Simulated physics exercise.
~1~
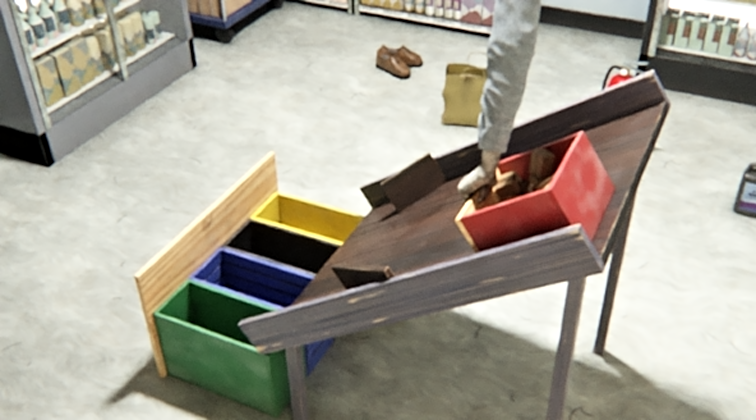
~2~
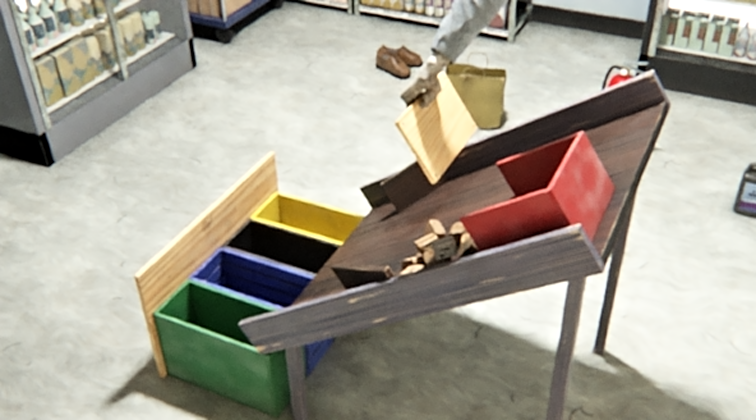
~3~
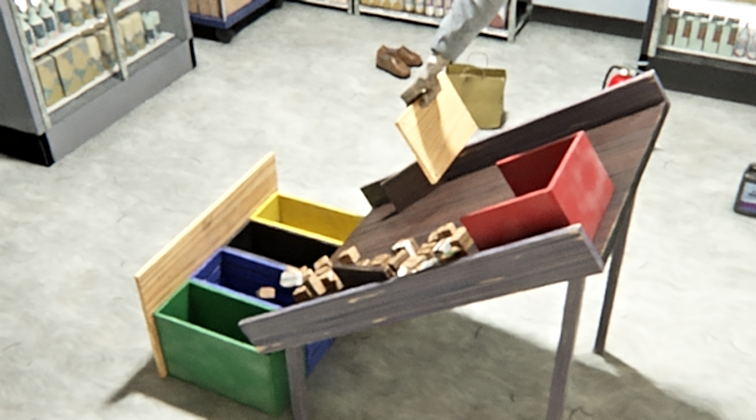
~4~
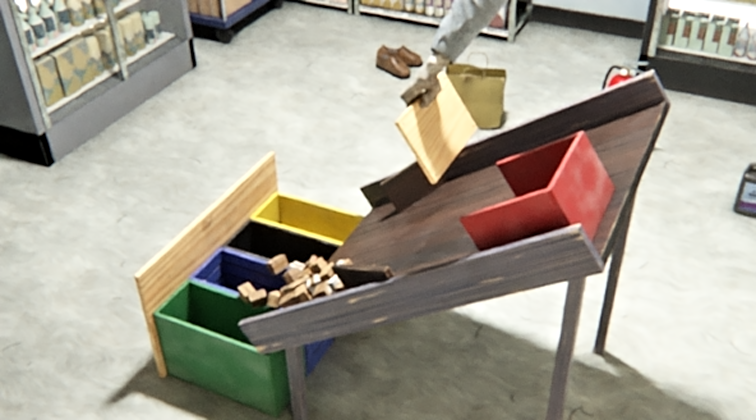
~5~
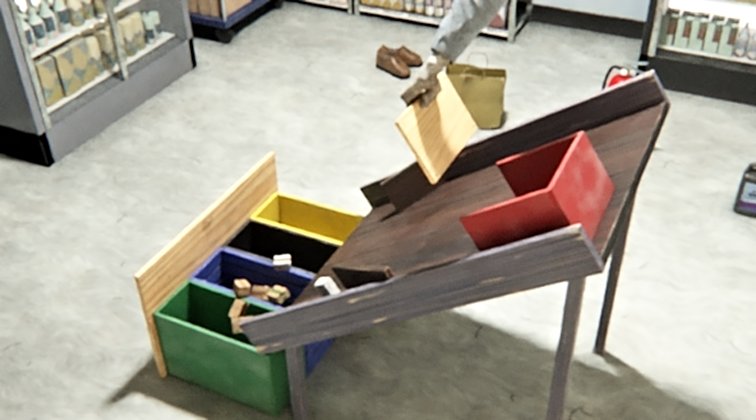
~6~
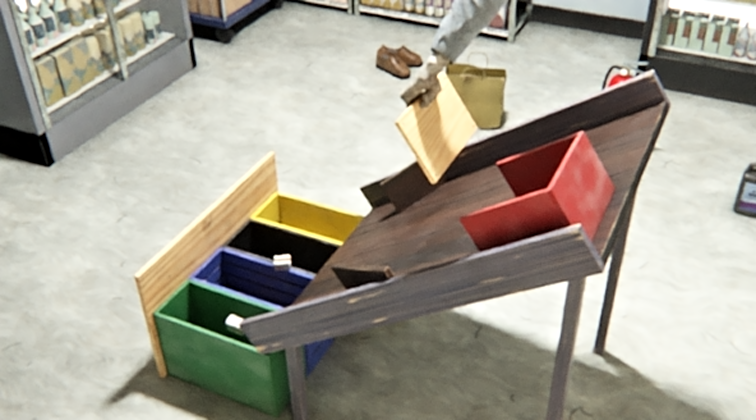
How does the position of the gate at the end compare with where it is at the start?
At the start the gate is at the red pen, where the gloved hand reaches for it. At the end it is higher and farther left, held up by the hand above the slope and clear of the pen.
